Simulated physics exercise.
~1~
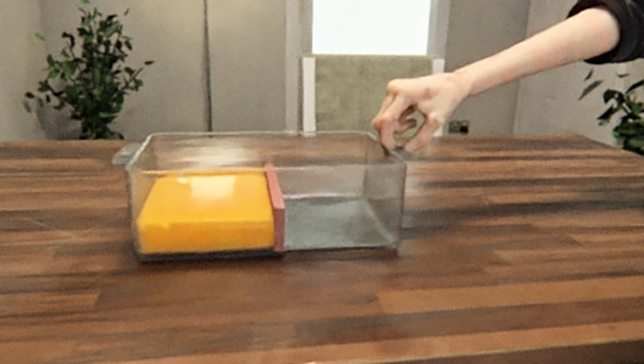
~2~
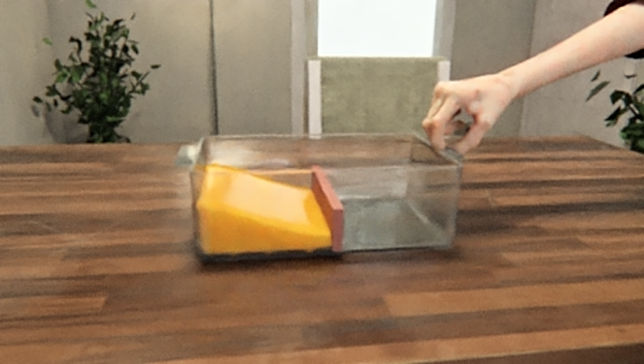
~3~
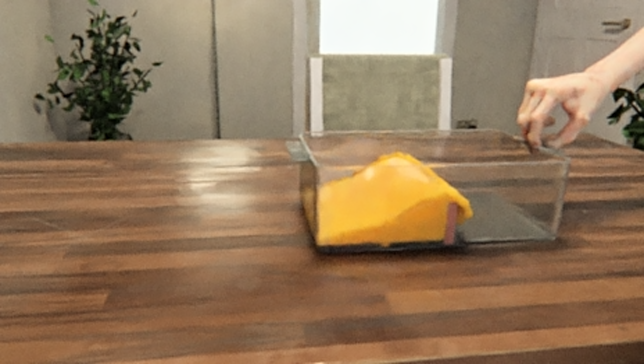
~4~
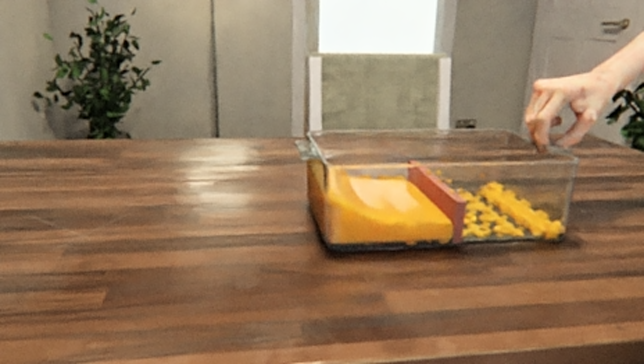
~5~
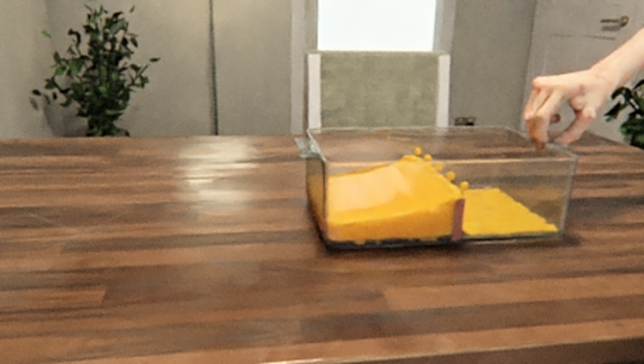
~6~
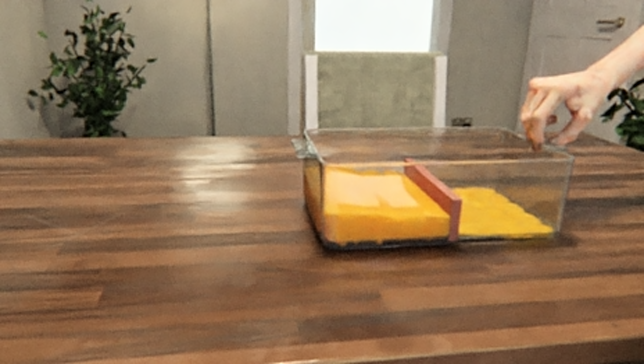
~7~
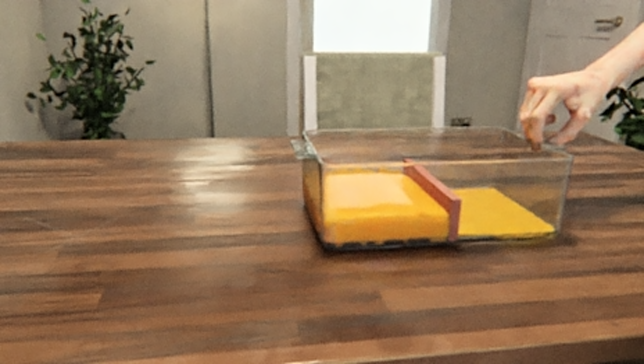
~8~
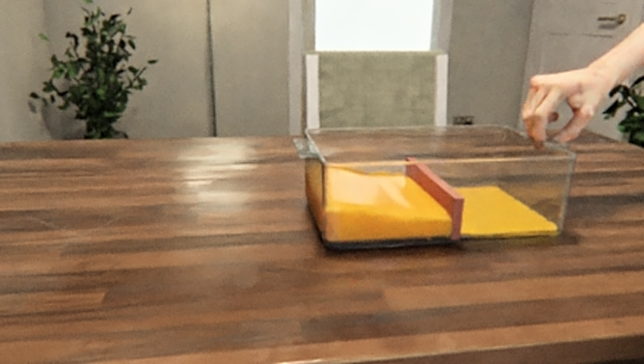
On a wooden table, a hand pulls a divided glass box rightwards, orange juice sloshing over the red divider and settling on both sides.
